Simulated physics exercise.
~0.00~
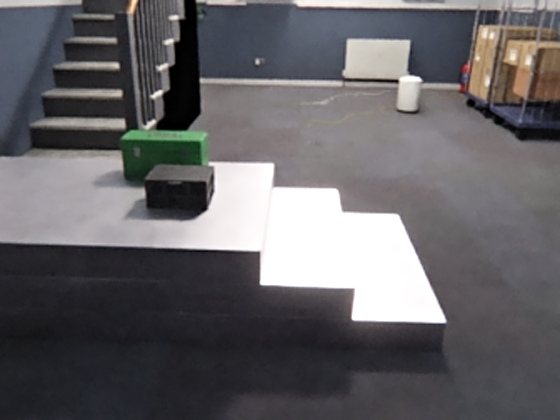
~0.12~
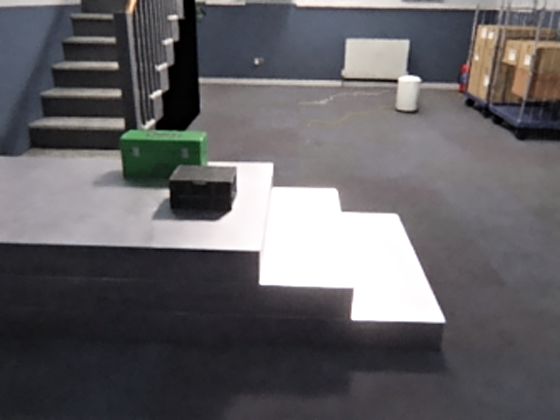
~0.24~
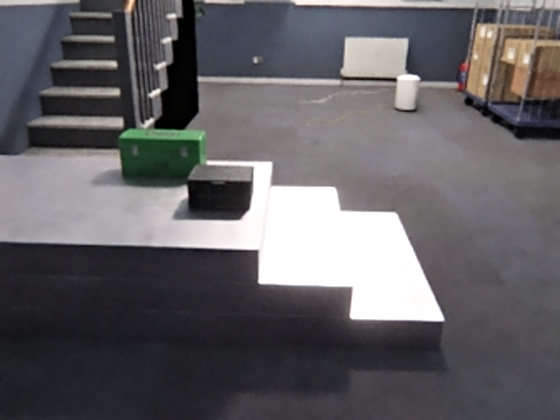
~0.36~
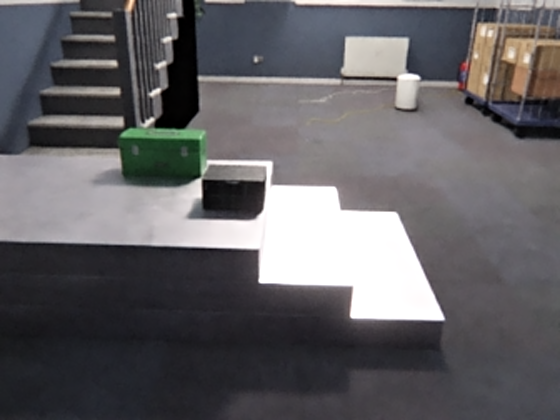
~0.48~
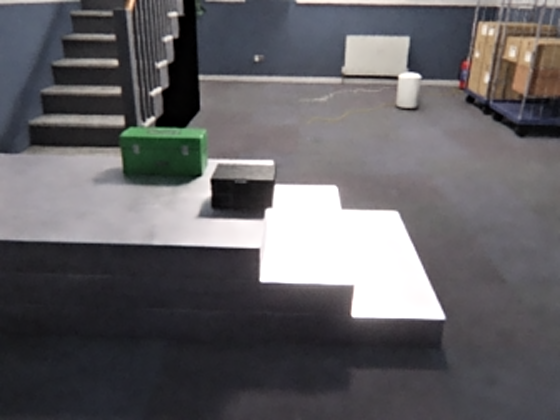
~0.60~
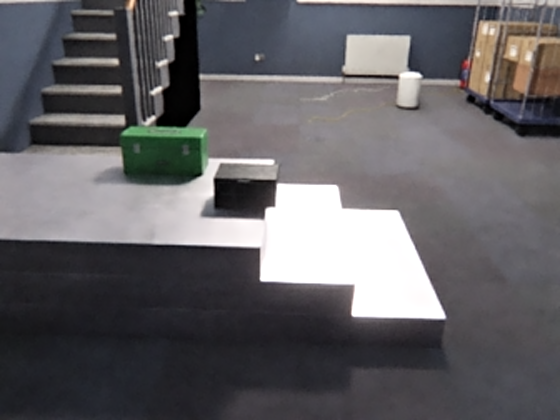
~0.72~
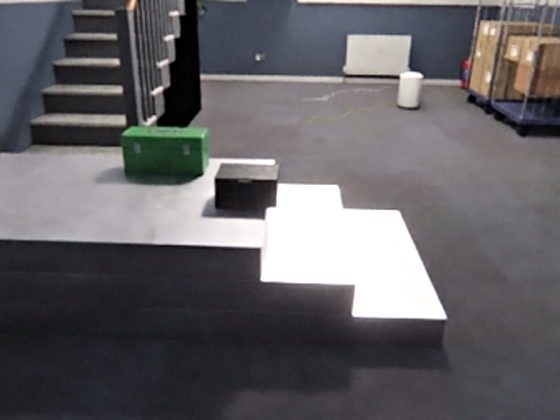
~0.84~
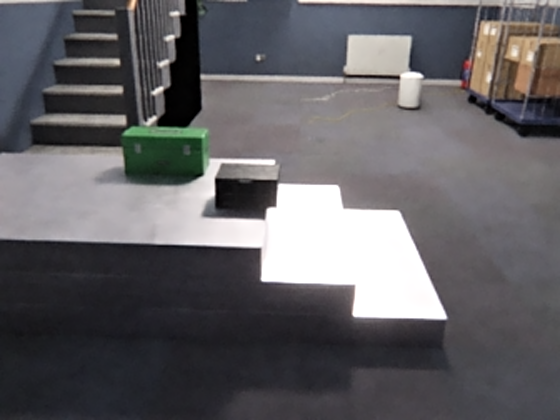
A black crate slides to the right across the pale top of a low platform, starting just in front of a green toolbox. It moves away from the toolbox toward the bright white steps at the platform's right side, its lid shut all the while. Nearing the edge, it covers less and less ground and then comes to a stop. The green toolbox stays where it is, with a dark staircase behind it and boxes on a wheeled cage across the room. At the end, the crate rests upright at the top of the steps, still on the landing.
